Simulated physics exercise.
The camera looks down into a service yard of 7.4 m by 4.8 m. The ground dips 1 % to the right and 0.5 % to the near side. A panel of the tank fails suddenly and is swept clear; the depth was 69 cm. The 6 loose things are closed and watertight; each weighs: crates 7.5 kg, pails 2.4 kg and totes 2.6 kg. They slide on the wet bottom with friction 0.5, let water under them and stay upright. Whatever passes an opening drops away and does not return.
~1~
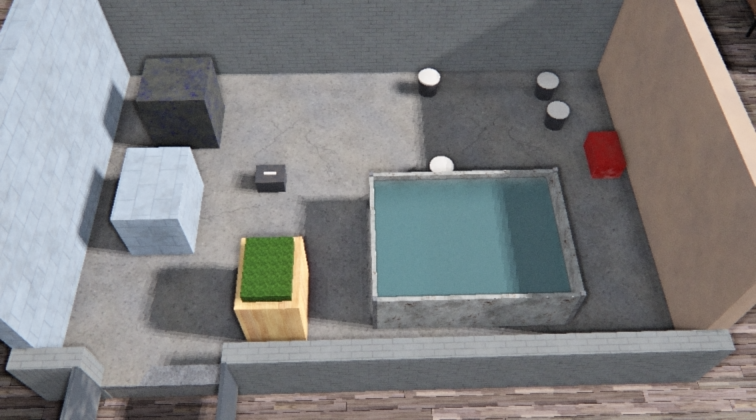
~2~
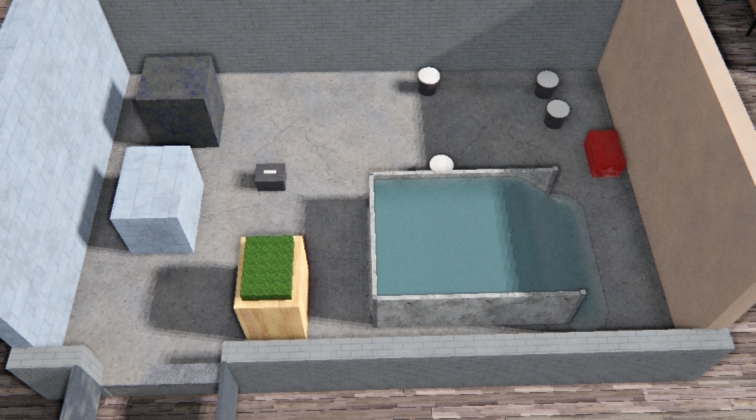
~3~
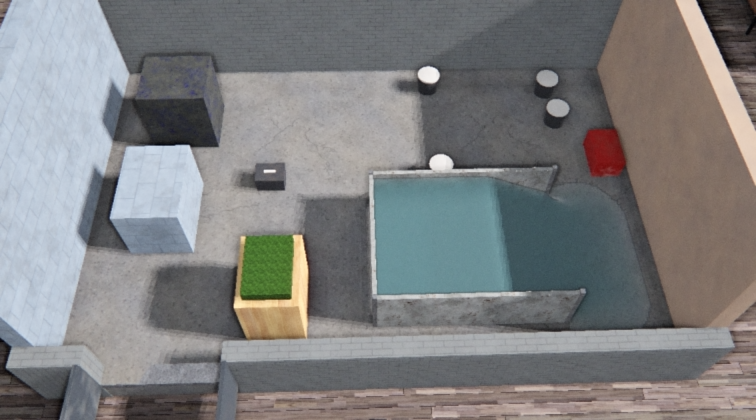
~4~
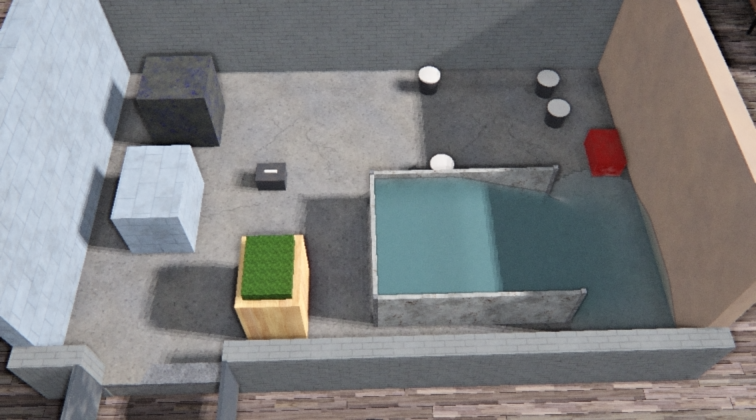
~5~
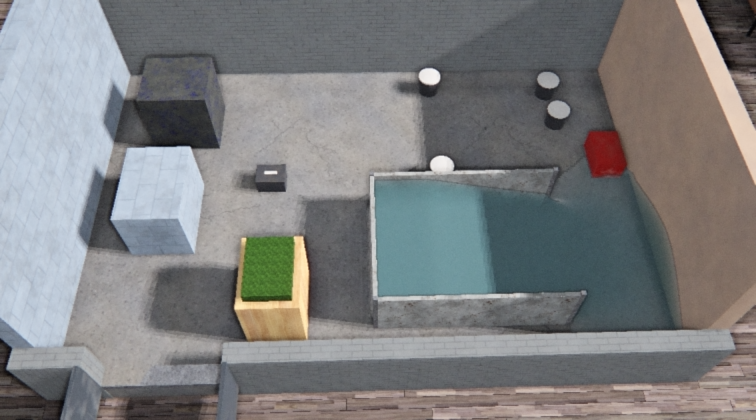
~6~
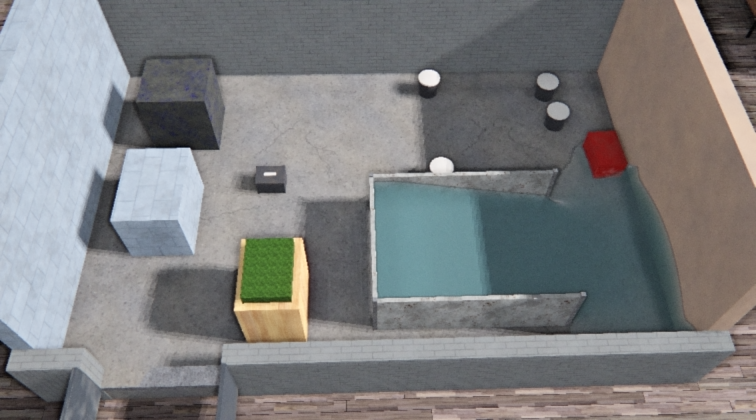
A walled service yard with a grey floor is seen from high above. A dark block, a pale blue block, a small dark box and a wooden block topped with green stand left, a water-filled tank right of centre, and small pails and a red crate beyond it. The tank's right side opens and water spreads rightward to the tan wall, while the objects stay put.
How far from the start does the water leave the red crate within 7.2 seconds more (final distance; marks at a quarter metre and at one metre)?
Red crate travels far.
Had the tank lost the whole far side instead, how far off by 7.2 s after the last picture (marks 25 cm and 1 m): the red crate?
In that case the red crate ends far away.
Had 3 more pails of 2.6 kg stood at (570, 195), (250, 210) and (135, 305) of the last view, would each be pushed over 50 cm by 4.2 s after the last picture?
In that order: Over, less, more.
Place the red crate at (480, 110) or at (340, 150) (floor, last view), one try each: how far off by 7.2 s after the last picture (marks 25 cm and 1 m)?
In that order: It travels far; it gets carried off.
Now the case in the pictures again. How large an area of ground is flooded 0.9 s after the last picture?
Roughly 10.0 m2.
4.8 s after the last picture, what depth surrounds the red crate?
Roughly 10 cm.
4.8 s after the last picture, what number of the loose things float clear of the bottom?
At that moment 4.
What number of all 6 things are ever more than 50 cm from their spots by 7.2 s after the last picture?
That makes 6.
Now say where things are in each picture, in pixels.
The first frame shows the red crate at (607, 148) rests on the ground; 4.0 m2 under water; 0 of 6 have shifted.
The second frame shows the red crate at (607, 147) rests on the ground; 4.9 m2 under water; 0 of 6 have shifted.
The third frame shows the red crate at (607, 146) rests on the ground; water covers 6.3 m2; 0 of 6 have shifted.
The fourth frame shows the red crate at (608, 146), on the bottom; 7.3 m2 under water; 0 of 6 have shifted.
The fifth frame shows the red crate at (608, 148), on the bottom; water covers 7.5 m2; 0 of 6 have shifted.
The sixth frame shows the red crate at (608, 148), on the bottom; water covers 7.6 m2; 0 of 6 have shifted.
Then, 0.9 s after the last picture the red crate is near (578, 100), 0.9 m from its start, afloat; 0 of 6 are out; 1 afloat.
Then, 2.8 s after the last picture the red crate is near (396, 72), 3.3 m from its start, afloat; 0 of 6 are out; 2 afloat.
Then, 4.8 s after the last picture the red crate is near (243, 129), 5.1 m from its start, afloat; 0 of 6 are out; 4 afloat.
Then, 7.2 s after the last picture the red crate is near (223, 262), 5.5 m from its start, afloat; 1 of 6 are out; 5 afloat.
